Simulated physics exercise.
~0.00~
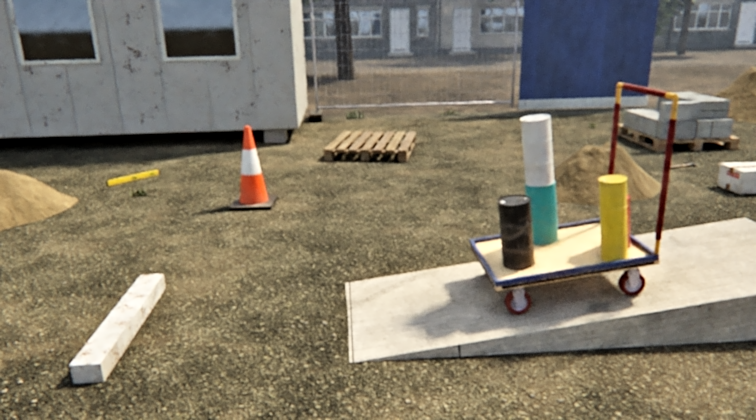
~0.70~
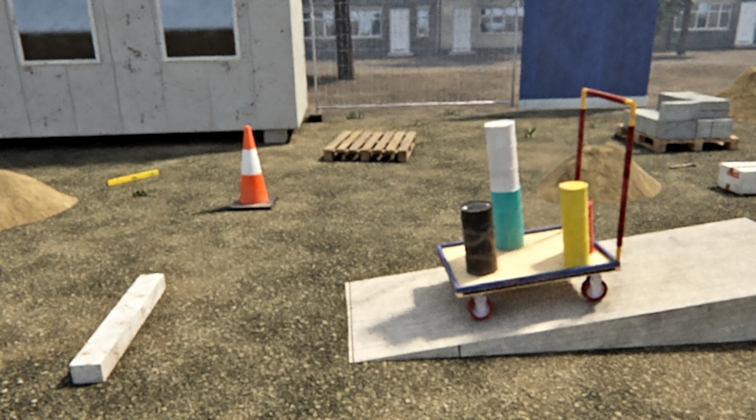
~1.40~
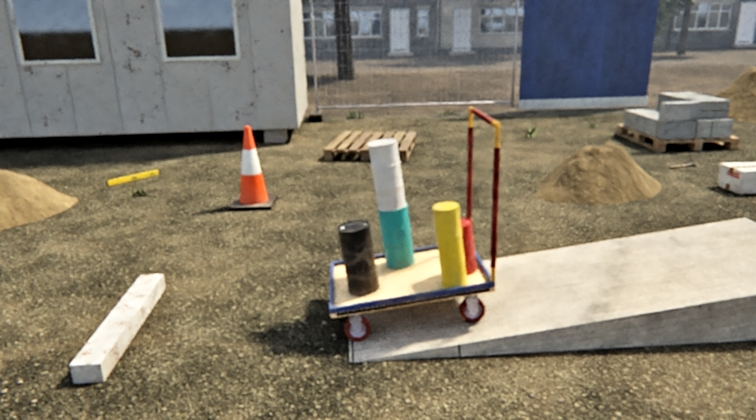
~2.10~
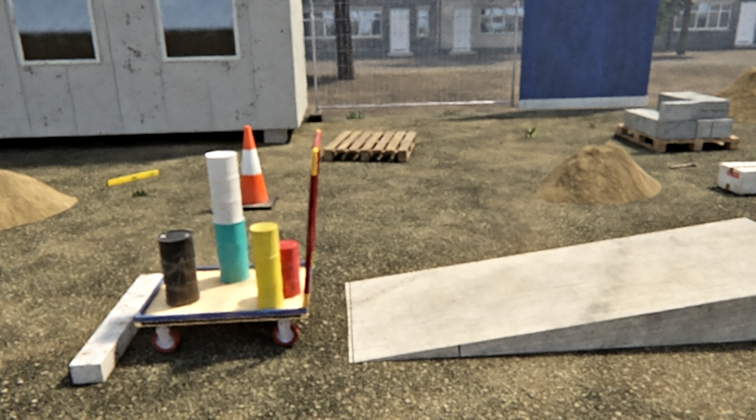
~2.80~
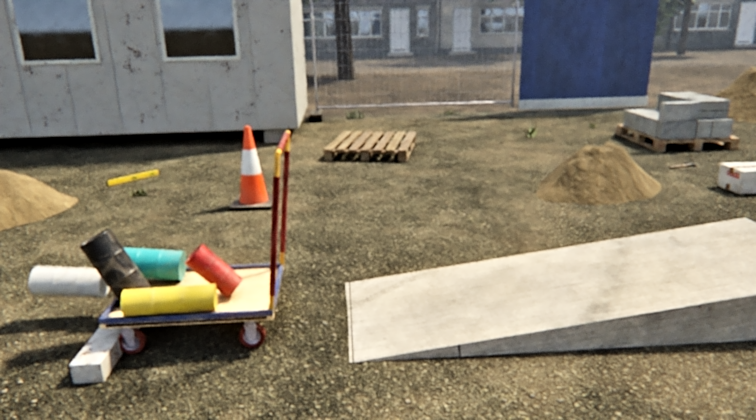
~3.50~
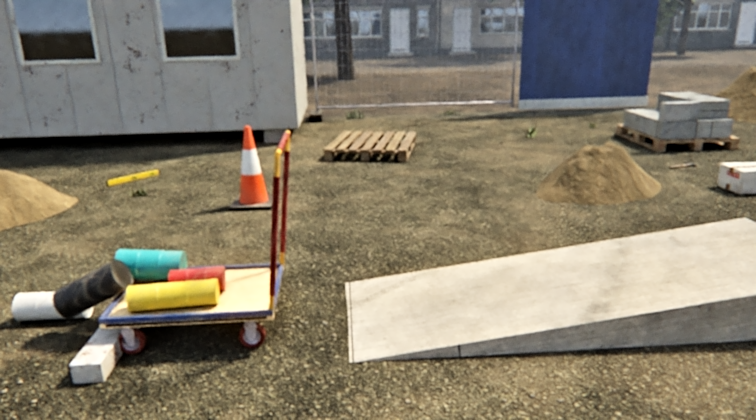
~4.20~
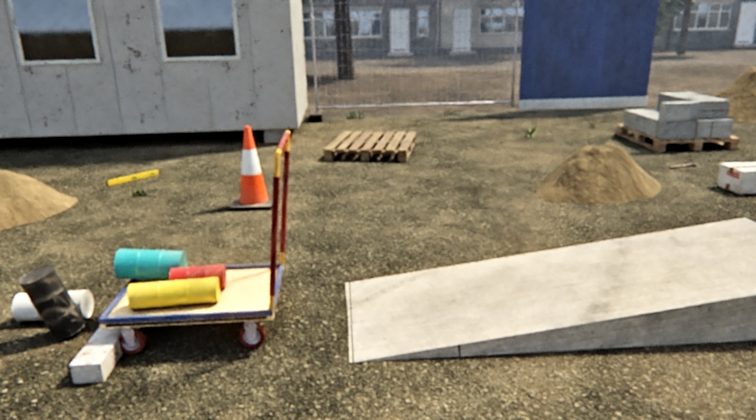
In the video, a trolley carrying five canisters rolls left down a ramp and stops at a pale kerb, toppling its load. The white and black canisters end up on the ground beyond it, while the yellow, turquoise and red ones lie on the deck.
